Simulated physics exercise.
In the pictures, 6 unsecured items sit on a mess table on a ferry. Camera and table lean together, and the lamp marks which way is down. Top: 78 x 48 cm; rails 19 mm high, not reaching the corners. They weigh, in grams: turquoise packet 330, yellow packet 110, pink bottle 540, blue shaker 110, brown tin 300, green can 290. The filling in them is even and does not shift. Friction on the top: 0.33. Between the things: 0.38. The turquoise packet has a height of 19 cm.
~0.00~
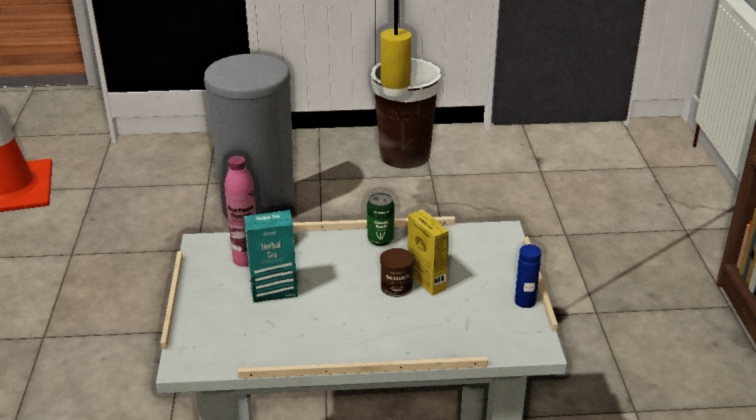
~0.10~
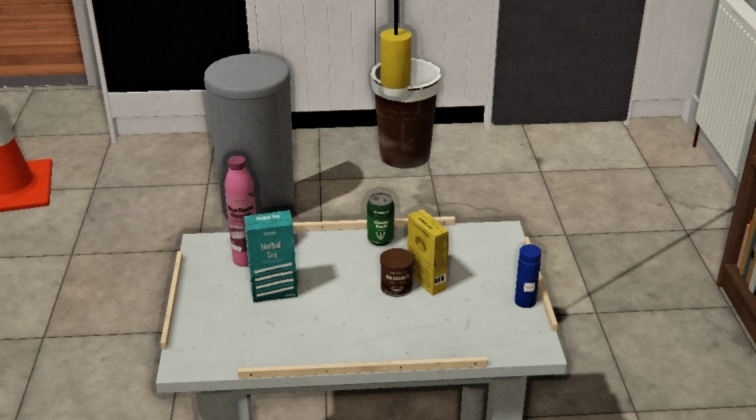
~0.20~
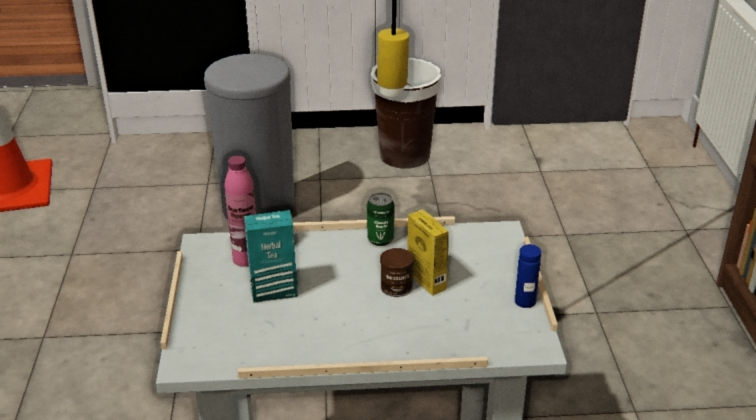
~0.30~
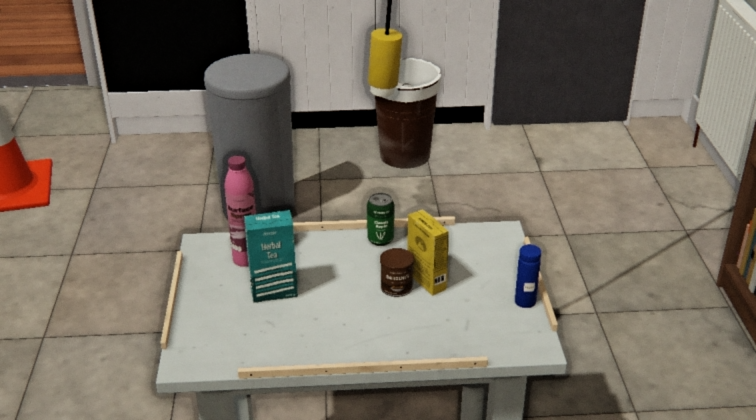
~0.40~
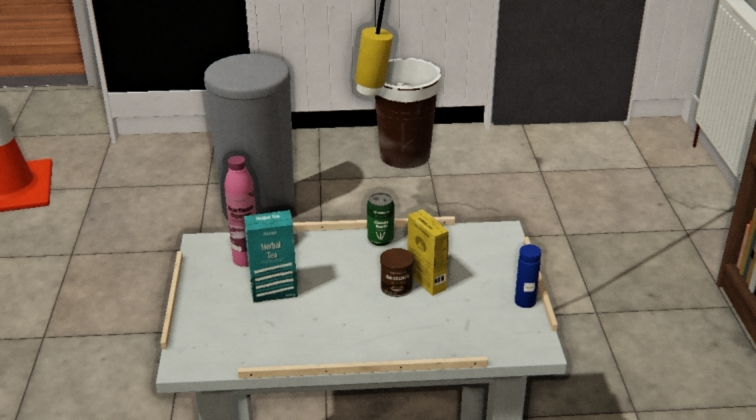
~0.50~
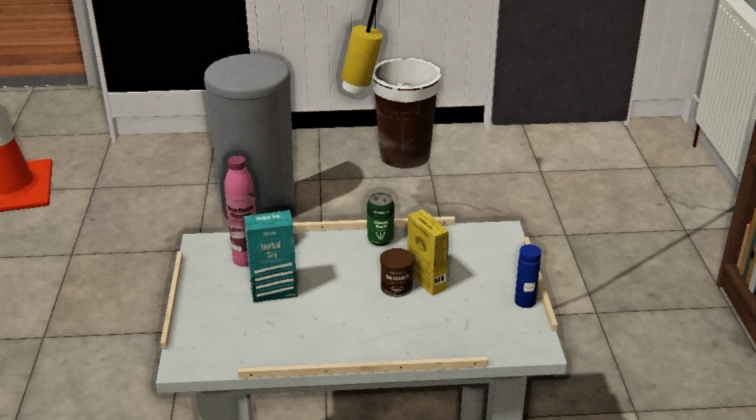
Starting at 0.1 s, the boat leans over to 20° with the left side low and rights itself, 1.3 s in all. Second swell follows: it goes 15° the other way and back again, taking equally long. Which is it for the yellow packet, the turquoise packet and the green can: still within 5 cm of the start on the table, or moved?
The yellow packet gets shifted; the turquoise packet holds its spot; the green can holds its spot.
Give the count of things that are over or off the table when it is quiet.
It comes to 3.
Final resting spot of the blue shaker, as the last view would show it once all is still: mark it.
At about (475, 296).
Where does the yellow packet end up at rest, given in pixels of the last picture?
It ends up at about (465, 274).
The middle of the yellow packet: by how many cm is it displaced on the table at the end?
Displacement: Approx. 10 cm.
Around 1.10 s, heel 9°, left side down; pink bottle now off the table; yellow packet tipped 36° against what carries it near (409, 258); turquoise packet shifted 2 cm near (263, 257).
Around 1.60 s, heel 3°, right side down; yellow packet tipped 39° against what carries it near (409, 258); turquoise packet shifted 2 cm near (263, 257); blue shaker on its side.
Finally (3.2 s), off the table, pink bottle; on their side or leaning hard on the table, yellow packet and blue shaker; the other 3 still in place (within 5 cm). In the last view, yellow packet near (465, 274), turquoise packet near (263, 257).
